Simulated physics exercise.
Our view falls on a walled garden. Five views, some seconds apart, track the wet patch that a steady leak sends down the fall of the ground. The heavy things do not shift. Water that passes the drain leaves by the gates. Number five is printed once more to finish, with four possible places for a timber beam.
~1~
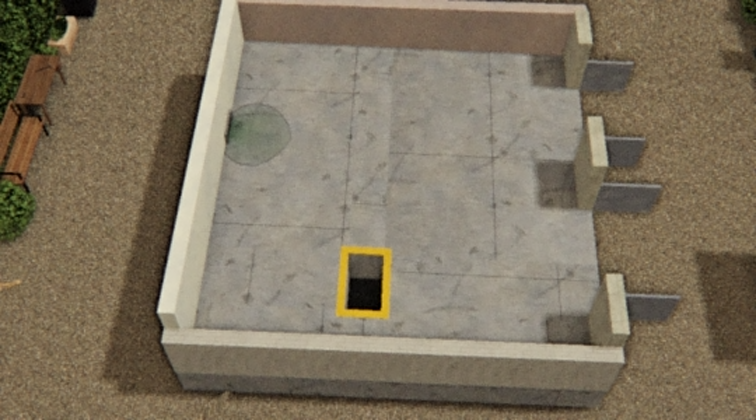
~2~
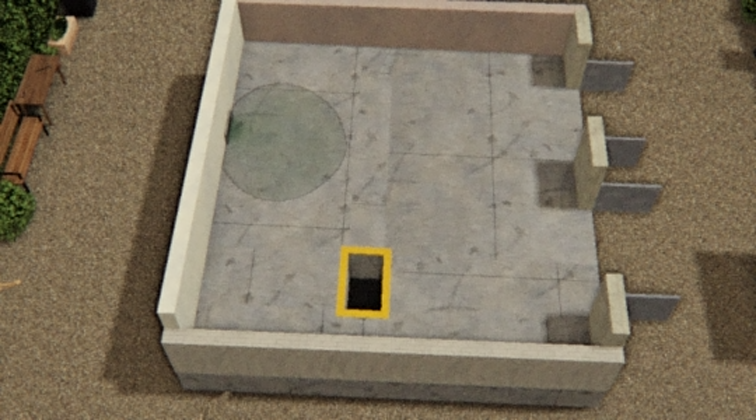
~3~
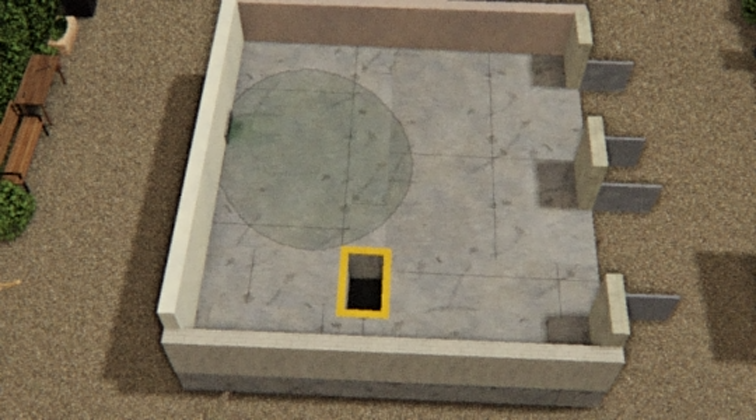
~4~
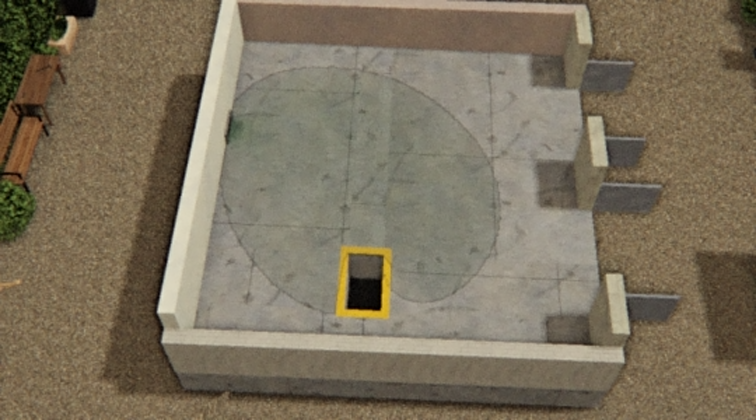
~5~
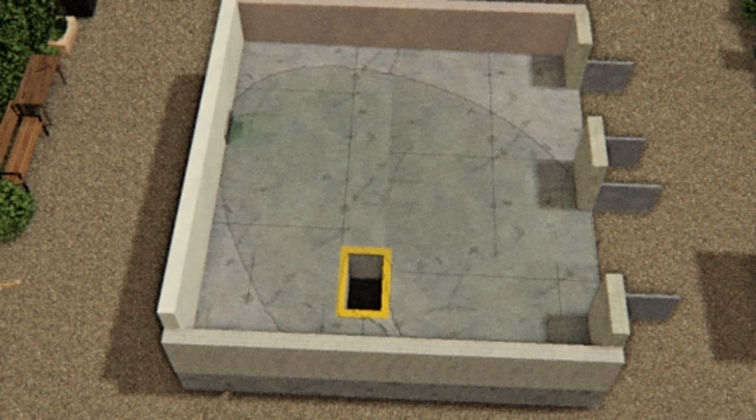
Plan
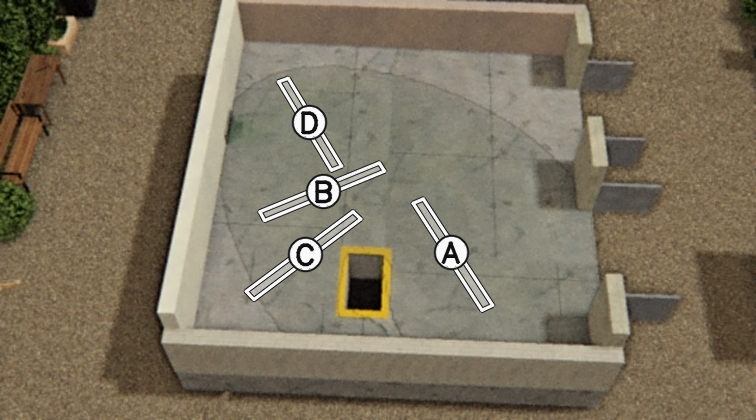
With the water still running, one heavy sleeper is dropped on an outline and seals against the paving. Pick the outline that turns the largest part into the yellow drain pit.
The answer is place D.
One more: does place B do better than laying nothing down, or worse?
Place B is worse.
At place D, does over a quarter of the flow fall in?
Yes, it does.
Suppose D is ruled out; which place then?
A.
On the marked copy, A from (418, 201) to (487, 307); B from (262, 216) to (381, 167); C from (250, 295) to (356, 215); D from (283, 80) to (336, 168).
If A is chosen, about 22 % of the stream runs into the yellow drain pit, about 77 % out by the gates.
If B is chosen, about 2 % of the stream runs into the yellow drain pit, about 96 % out by the gates.
If C is chosen, about 3 % of the stream runs into the yellow drain pit, about 96 % out by the gates.
If D is chosen, about 47 % of the stream runs into the yellow drain pit, about 52 % out by the gates.
